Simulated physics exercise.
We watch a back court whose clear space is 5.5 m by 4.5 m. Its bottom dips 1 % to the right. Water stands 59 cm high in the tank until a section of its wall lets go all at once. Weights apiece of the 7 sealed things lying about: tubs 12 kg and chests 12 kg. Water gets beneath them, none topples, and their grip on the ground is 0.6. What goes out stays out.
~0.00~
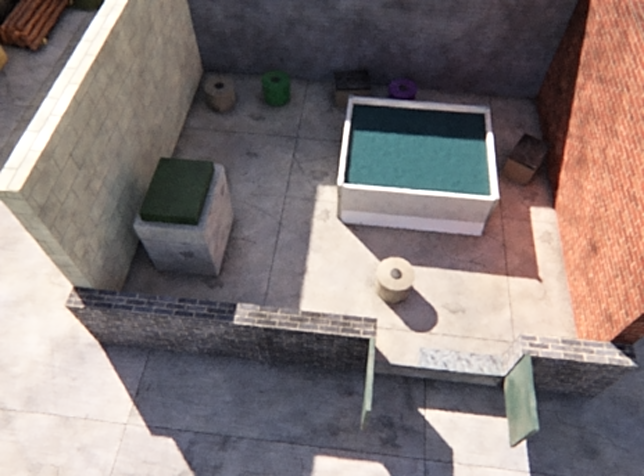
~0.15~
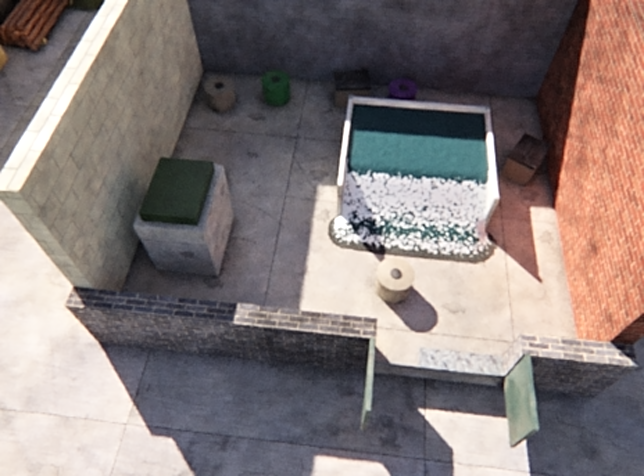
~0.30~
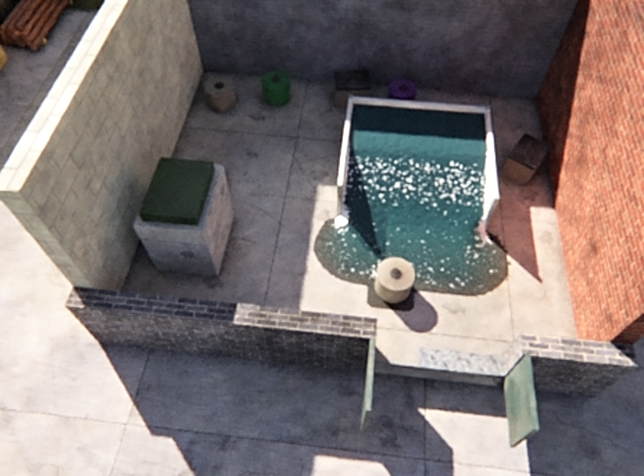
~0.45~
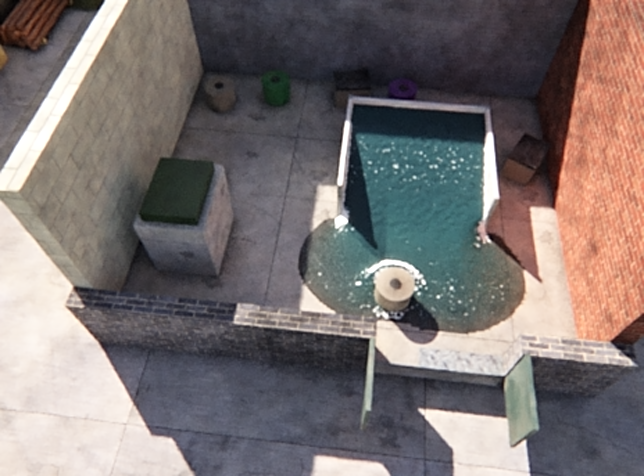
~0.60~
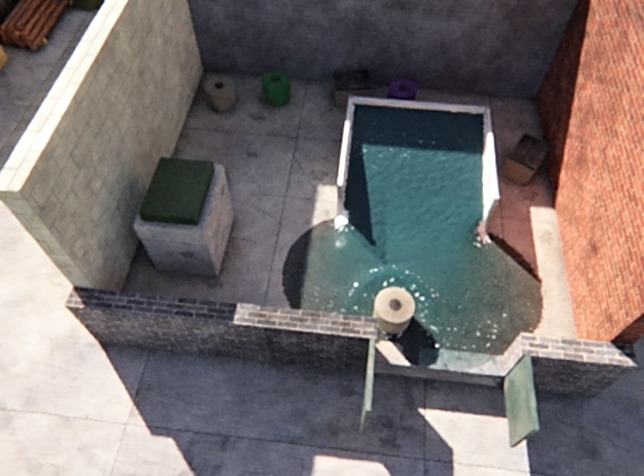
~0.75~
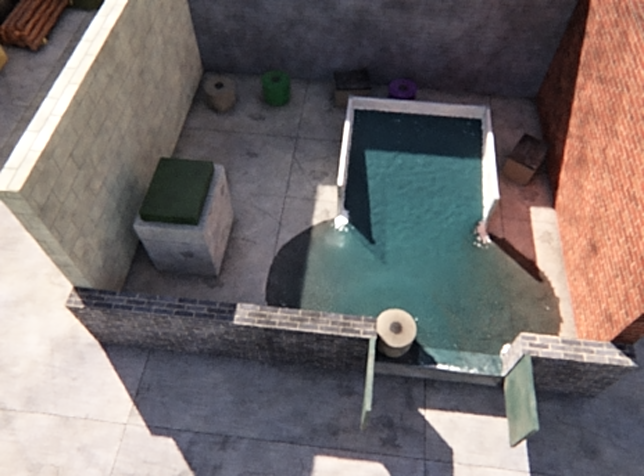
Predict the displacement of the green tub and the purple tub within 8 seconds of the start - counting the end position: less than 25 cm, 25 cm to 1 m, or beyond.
Green tub stays put; purple tub holds its place.
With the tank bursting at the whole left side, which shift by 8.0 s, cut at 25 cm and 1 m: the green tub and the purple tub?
Then the green tub travels far, the purple tub travels far.
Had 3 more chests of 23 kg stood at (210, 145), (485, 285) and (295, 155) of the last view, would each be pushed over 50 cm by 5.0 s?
In that order: Short of it, past it, less.
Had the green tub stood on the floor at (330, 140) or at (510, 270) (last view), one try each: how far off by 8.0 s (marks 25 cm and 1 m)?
In that order: It barely shifts; it is nudged along.
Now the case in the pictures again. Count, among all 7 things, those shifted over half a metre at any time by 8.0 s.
I count 2.
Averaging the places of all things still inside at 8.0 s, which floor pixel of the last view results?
Around (327, 117).
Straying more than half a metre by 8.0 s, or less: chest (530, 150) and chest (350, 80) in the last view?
In turn: Over, less.
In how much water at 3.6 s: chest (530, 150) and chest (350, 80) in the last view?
Roughly 5 and 0 cm.
After 1.6 s the green tub is near (275, 80), 0.0 m from its start, aground; the purple tub is near (403, 88), 0.0 m from its start, aground; 1 of 7 are out; 0 afloat.
After 3.6 s the green tub is near (275, 80), 0.0 m from its start, aground; the purple tub is near (403, 88), 0.0 m from its start, aground; 1 of 7 are out; 0 afloat.
After 5.6 s the green tub is near (275, 80), 0.0 m from its start, aground; the purple tub is near (403, 88), 0.0 m from its start, aground; 1 of 7 are out; 0 afloat.
After 8.0 s the green tub is near (275, 80), 0.0 m from its start, aground; the purple tub is near (403, 88), 0.0 m from its start, aground; 1 of 7 are out; 1 afloat.
